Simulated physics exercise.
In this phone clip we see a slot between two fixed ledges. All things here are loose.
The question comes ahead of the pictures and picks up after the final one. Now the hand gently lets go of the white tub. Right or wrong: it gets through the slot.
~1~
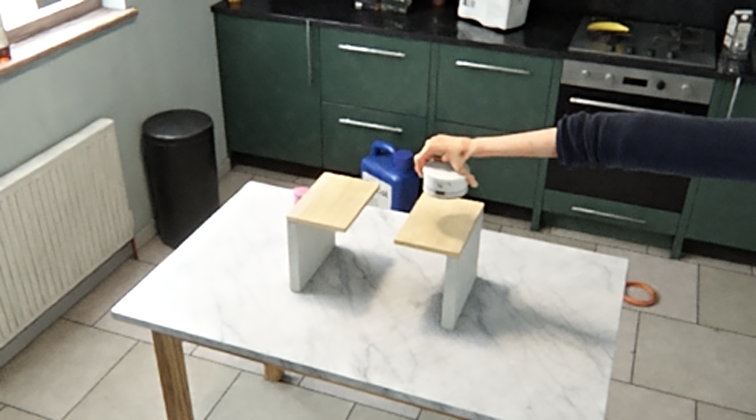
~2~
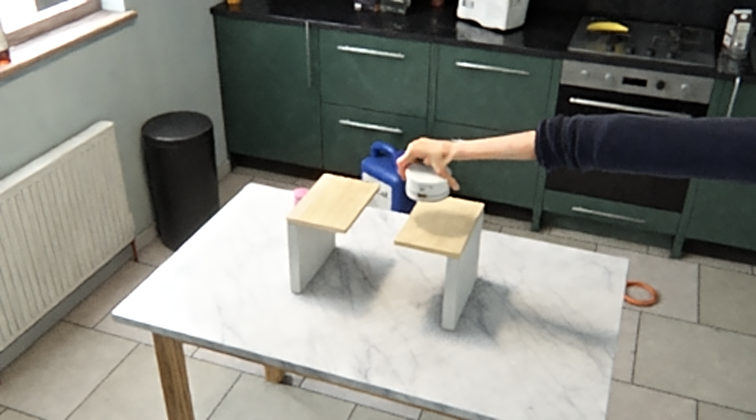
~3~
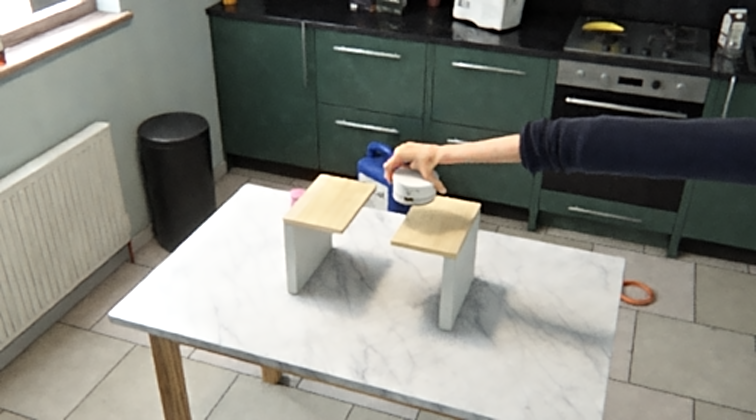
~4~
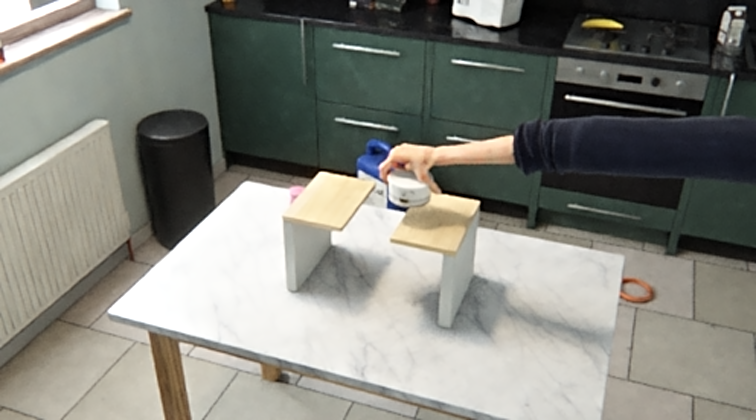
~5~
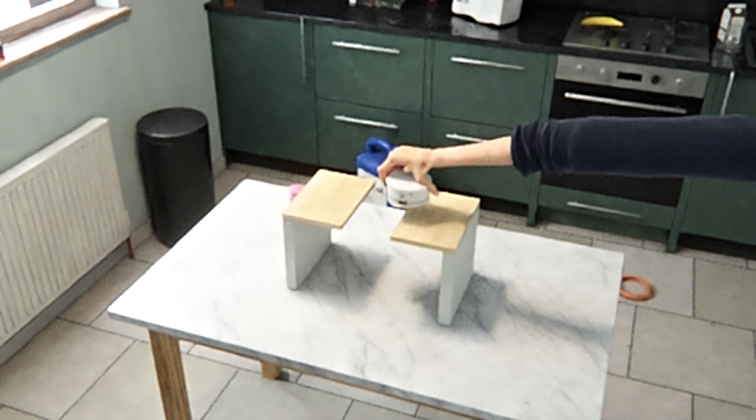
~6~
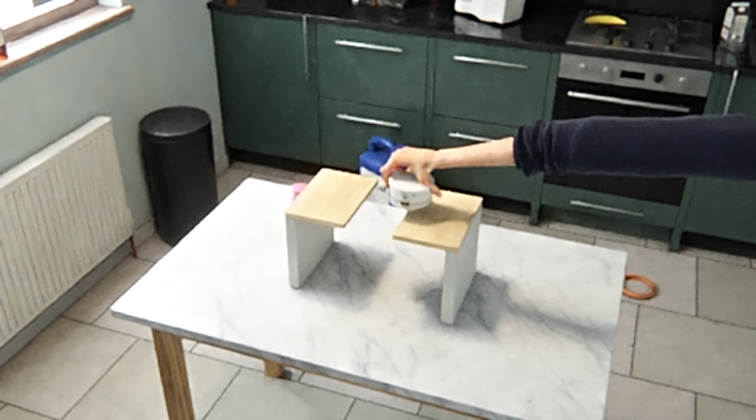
Wrong.
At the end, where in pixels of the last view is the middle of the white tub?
Roughly (411, 200).
Then, 0.20 s on from there, white tub shifted a little near (411, 200).
Then, 0.70 s on from there, white tub resting near (410, 200).
In the end, both unmoved. At the end, from the last picture's camera, white tub near (411, 200). The tub is caught.
